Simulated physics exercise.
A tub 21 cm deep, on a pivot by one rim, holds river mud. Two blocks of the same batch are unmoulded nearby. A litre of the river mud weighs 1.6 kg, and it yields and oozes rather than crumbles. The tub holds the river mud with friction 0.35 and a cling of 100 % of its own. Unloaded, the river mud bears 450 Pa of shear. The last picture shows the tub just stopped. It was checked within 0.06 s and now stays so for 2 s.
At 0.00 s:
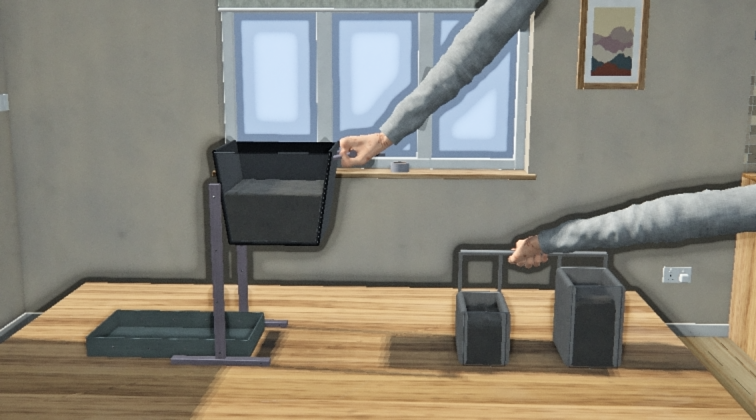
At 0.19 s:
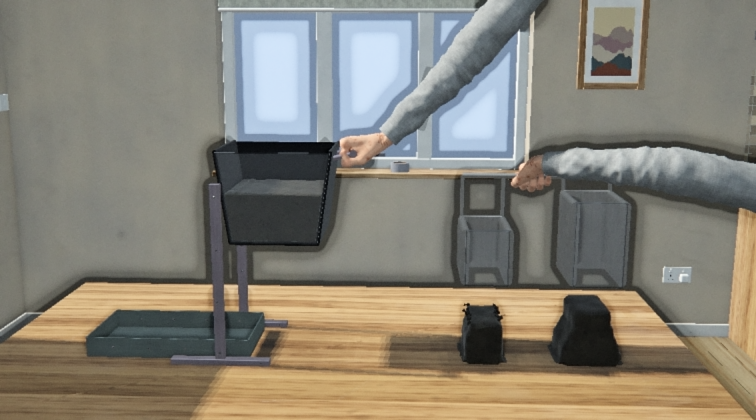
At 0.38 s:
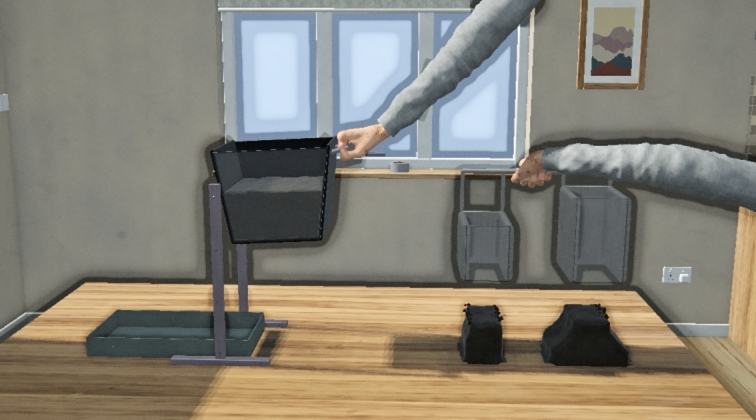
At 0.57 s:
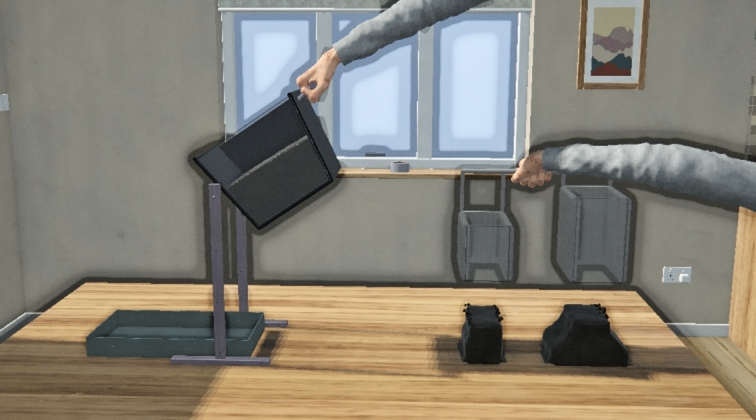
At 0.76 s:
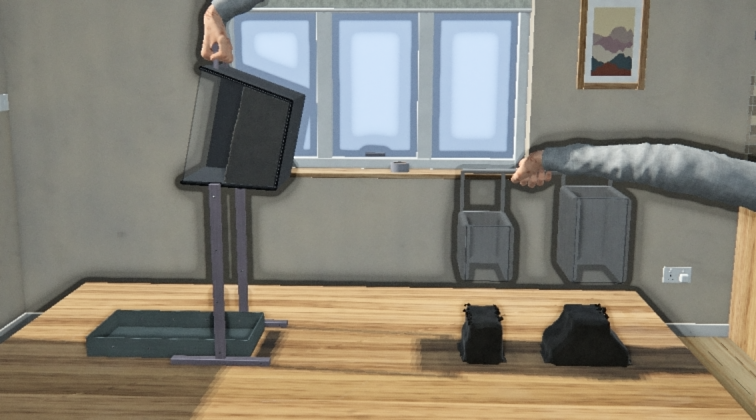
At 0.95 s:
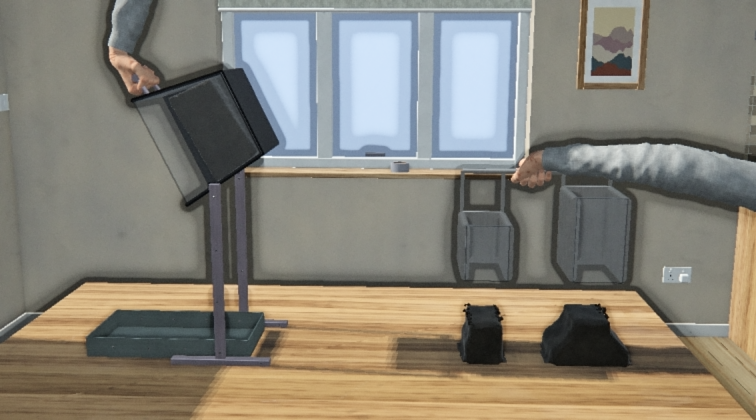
A sleeved arm on the right lifts two joined grey moulds off two dark blocks on a wooden table, and the right block slumps wider while the left barely sinks. Another arm then swings a black tub of dark mud up and over to the left on its purple-grey stand, above a green tray. The steady, level view faces a grey-walled room with a window and framed picture.
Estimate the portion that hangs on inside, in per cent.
About 0 %.
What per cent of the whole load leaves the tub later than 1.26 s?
Some 0 per cent.
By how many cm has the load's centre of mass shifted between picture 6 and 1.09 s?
Some 13 cm.
By 1.09 s, the tub is at 116 degrees and holds 68 %.
By 1.26 s, the tub is at 116 degrees and holds 0 %.
By 1.43 s, the tub is at 116 degrees and holds 0 %.
By 1.60 s, the tub is at 116 degrees and holds 0 %.
By 2.95 s, at the end, the tub is at 116 degrees and holds 0 %.
